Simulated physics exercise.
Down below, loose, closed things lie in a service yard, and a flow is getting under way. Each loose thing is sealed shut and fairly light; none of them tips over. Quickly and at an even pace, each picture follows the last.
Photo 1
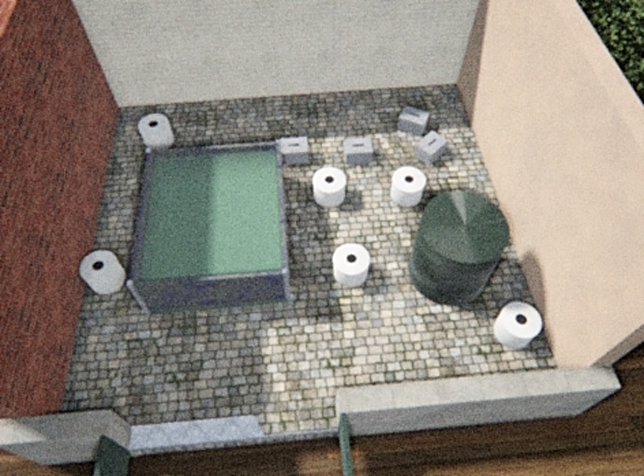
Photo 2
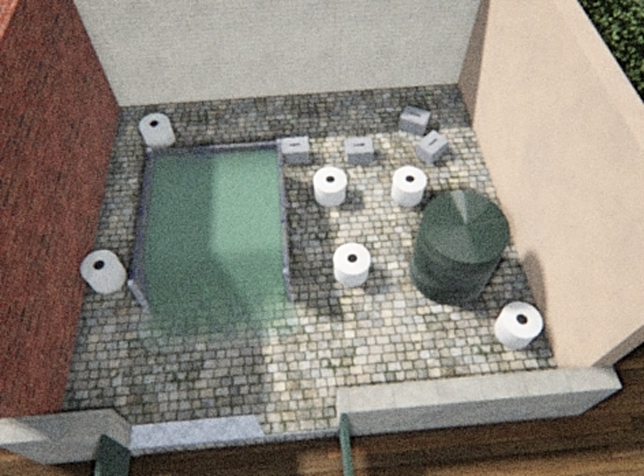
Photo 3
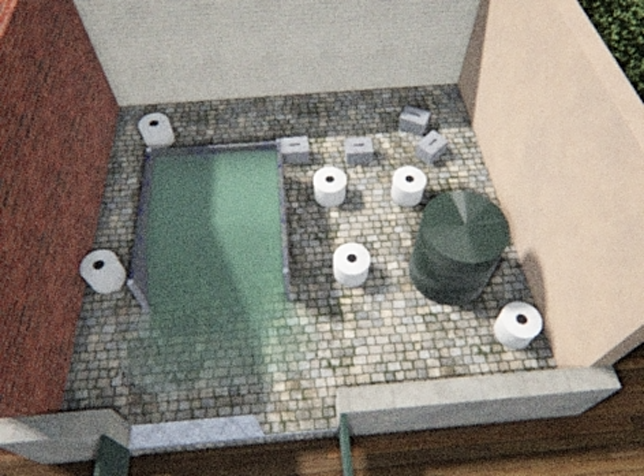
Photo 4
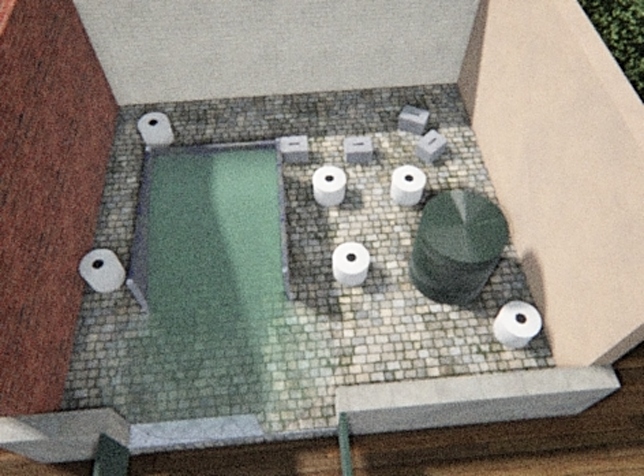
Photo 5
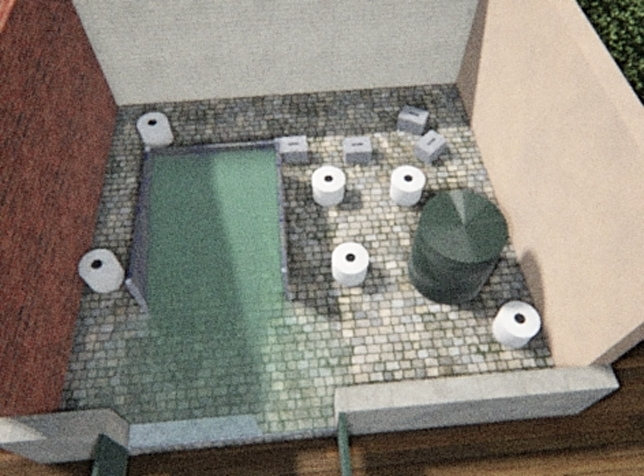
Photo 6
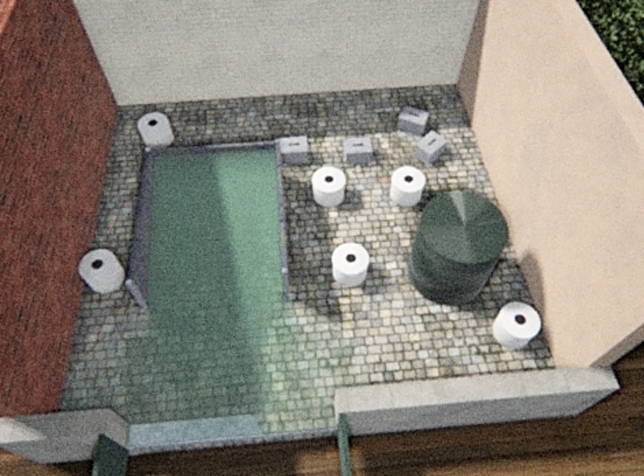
Walled cobbled yard with white drums and grey boxes standing still as green liquid spreads from an open-fronted tank toward the gateway.
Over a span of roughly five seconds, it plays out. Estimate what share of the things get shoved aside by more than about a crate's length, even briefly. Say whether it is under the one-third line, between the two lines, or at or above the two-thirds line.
It stays below a third.
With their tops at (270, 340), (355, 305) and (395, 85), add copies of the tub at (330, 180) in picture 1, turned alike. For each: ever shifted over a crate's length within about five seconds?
As listed: Shifted that much, short of that, less than that.
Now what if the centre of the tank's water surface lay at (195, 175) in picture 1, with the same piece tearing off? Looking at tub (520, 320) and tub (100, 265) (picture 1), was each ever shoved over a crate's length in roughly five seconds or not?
Result, in listed order - reached that distance; reached that distance.
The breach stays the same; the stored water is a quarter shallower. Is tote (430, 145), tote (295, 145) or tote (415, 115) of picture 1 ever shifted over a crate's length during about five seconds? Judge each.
Well, one by one: Not carried that far, not carried that far, not carried that far.
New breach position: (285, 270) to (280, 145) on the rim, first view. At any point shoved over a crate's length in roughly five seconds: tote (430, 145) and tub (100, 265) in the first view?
First beyond that mark, then under that mark.
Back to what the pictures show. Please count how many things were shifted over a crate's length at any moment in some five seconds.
That comes out at 3.
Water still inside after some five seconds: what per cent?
By my count, 32 per cent.
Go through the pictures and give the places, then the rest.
The first frame shows a tote at (358, 145), on the bottom; a tub at (154, 124), on the bottom; 0 of 10 have shifted.
The second frame shows a tote at (359, 145), on the bottom; a tub at (154, 124) rests on the ground; 0 of 10 have shifted.
The third frame shows a tote at (359, 145), on the bottom; a tub at (154, 124), on the bottom; 0 of 10 have shifted.
The fourth frame shows a tote at (358, 144), on the bottom; a tub at (153, 123), on the bottom; 0 of 10 have shifted.
The fifth frame shows a tote at (358, 145) rests on the ground; a tub at (153, 123), on the bottom; 0 of 10 have shifted.
The sixth frame shows a tote at (358, 145) rests on the ground; a tub at (153, 123) rests on the ground; 0 of 10 have shifted.
A moment on, 0 of 10 are well off their spots; 0 afloat.
Next, 0 of 10 are well off their spots; 0 afloat.
Later, 1 of 10 are well off their spots; 2 afloat.
In the end, 3 of 10 are well off their spots, and 3 have been at some point; 1 afloat.
